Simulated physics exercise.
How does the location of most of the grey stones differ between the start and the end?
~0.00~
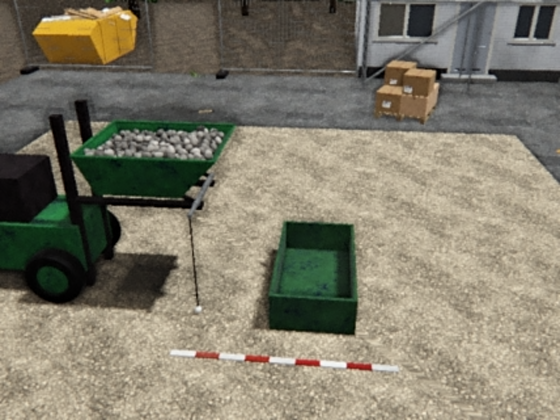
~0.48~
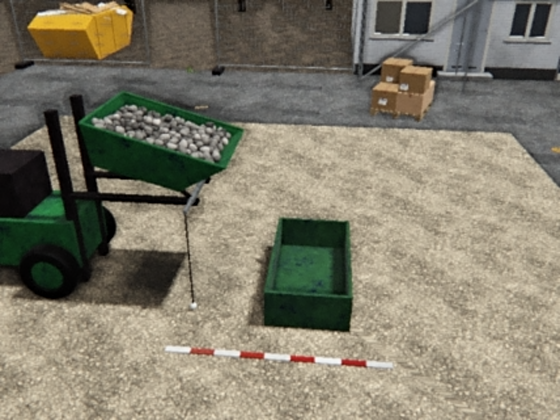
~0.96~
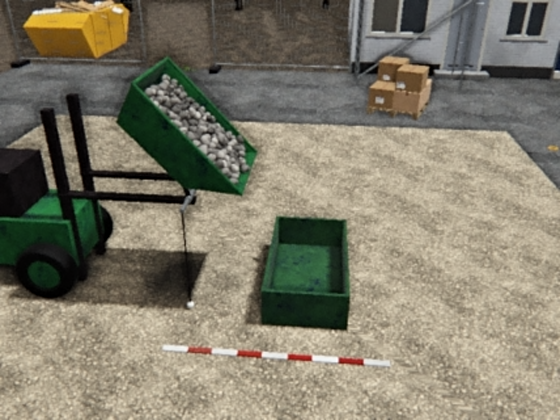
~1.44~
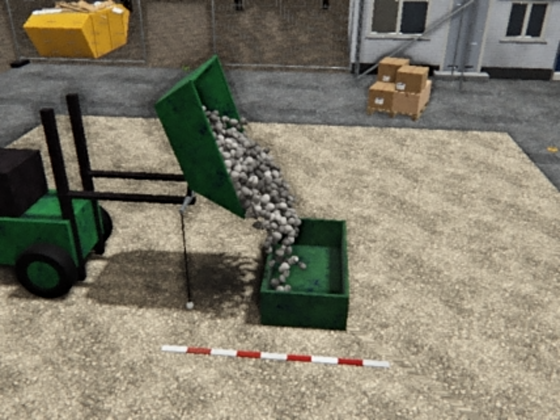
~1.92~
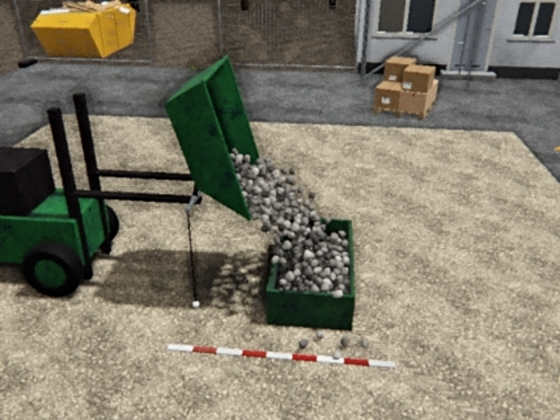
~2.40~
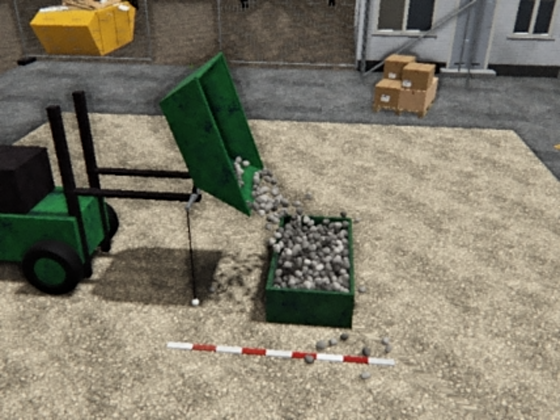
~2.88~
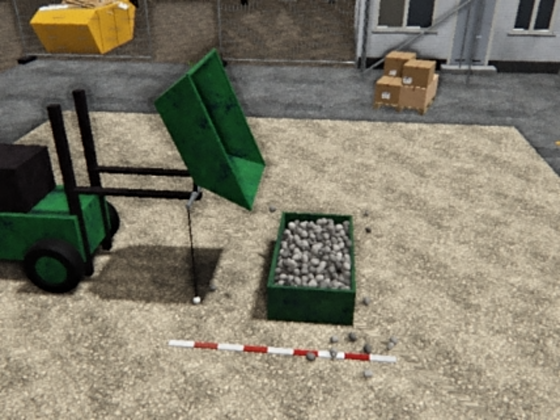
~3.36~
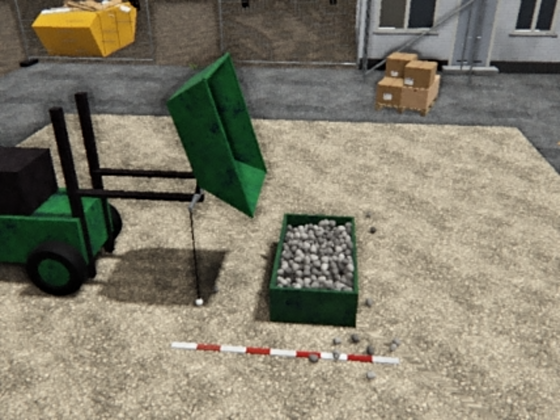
At the start the stones are in the raised skip on the forklift at the left. By the end nearly all of them are lower down and further right, in the green bin on the ground.
